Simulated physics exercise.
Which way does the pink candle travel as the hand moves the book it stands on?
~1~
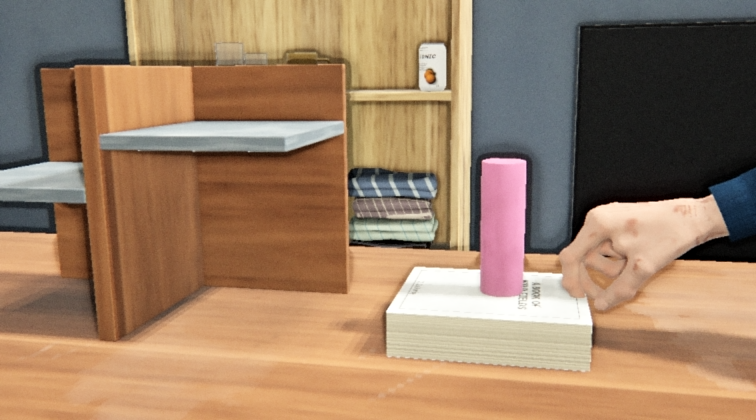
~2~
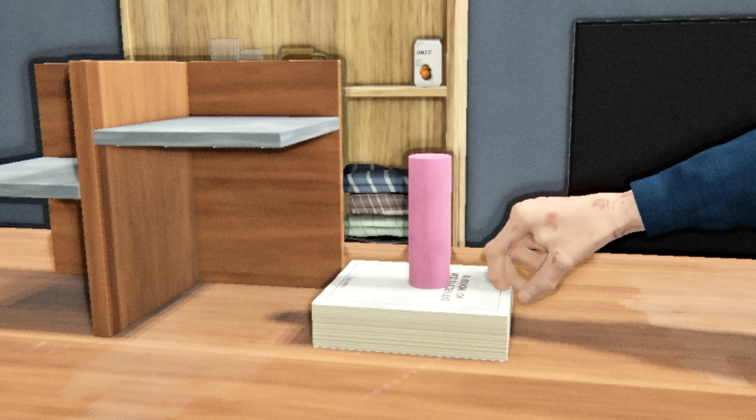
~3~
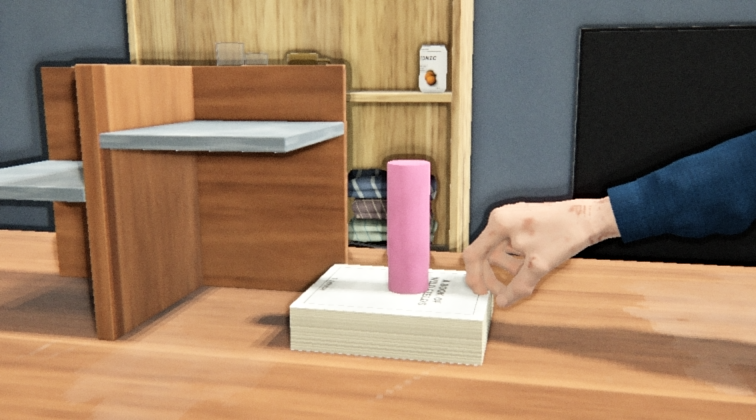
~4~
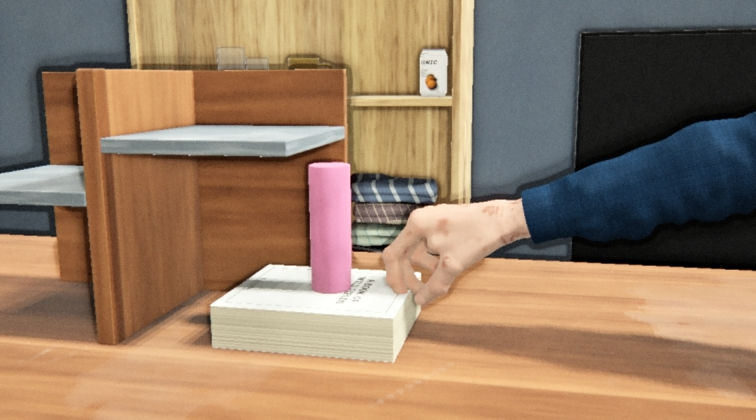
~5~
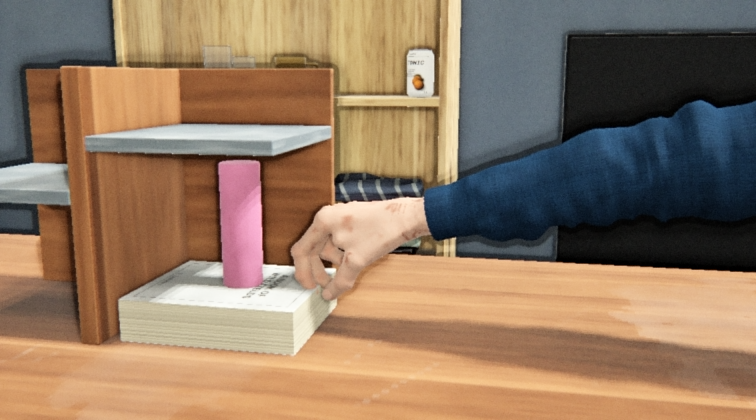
The pink candle moves to the left, riding upright on the white book.
